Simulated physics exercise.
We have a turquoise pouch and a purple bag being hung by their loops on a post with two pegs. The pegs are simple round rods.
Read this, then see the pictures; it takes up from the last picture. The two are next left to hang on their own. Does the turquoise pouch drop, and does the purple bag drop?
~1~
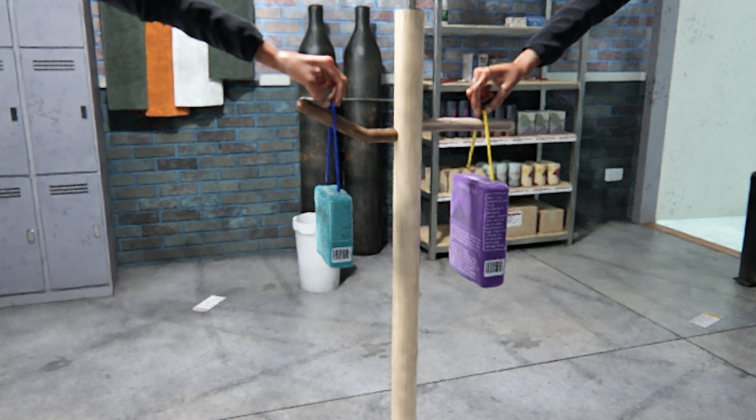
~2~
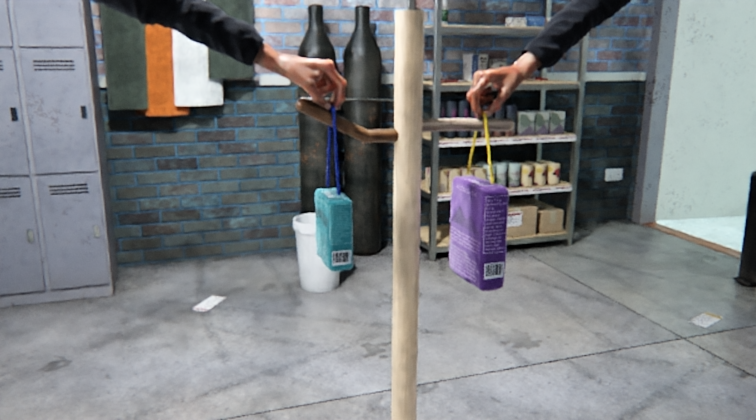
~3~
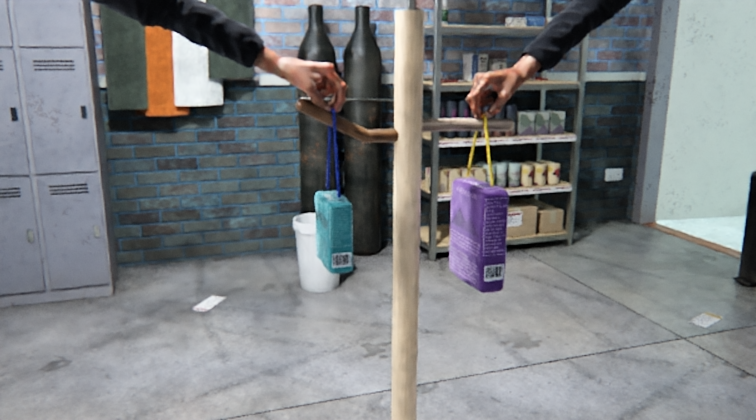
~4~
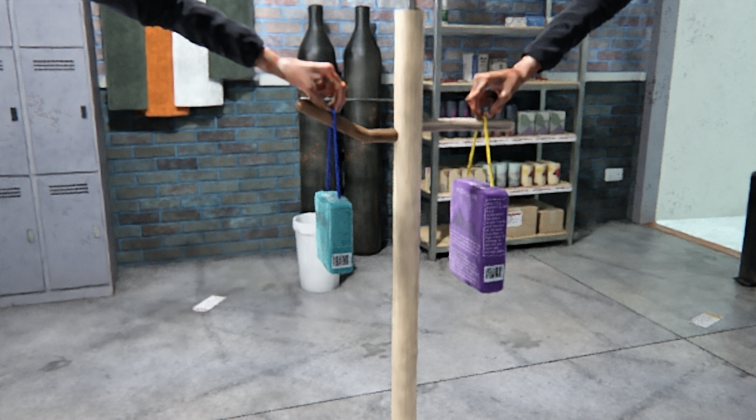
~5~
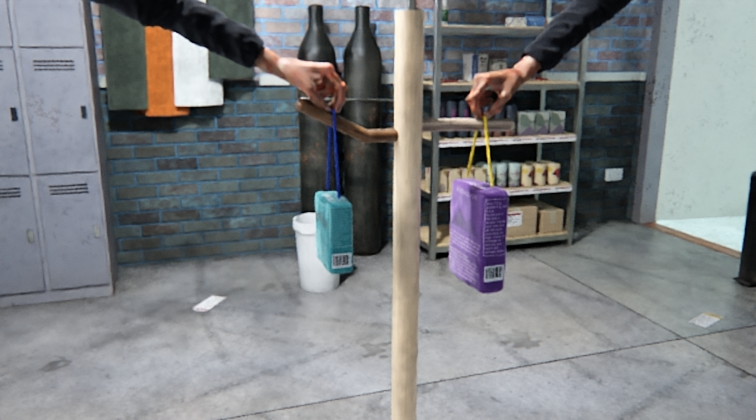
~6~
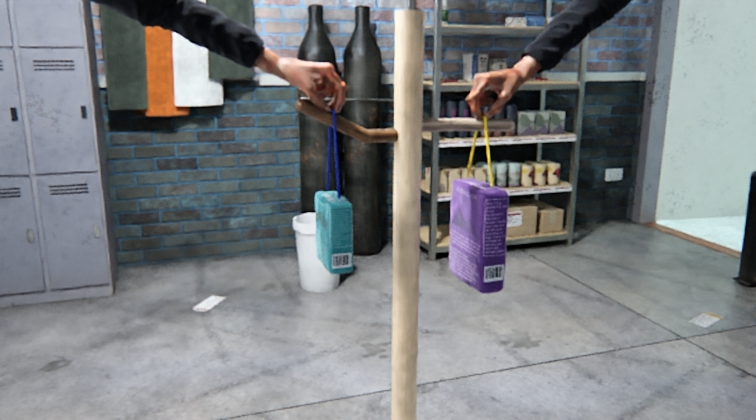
Outcome: My guess is the turquoise pouch will remain hung up. My guess is the purple bag will remain hung up.
Then, 0.28 s on from there, turquoise pouch still up near (335, 234); purple bag still up near (477, 235).
Then, 0.60 s on from there, turquoise pouch still up near (342, 236); purple bag still up near (480, 236).
In the end, turquoise pouch still up near (345, 238); purple bag still up near (480, 236). The turquoise pouch holds on and the purple bag remains on its peg.
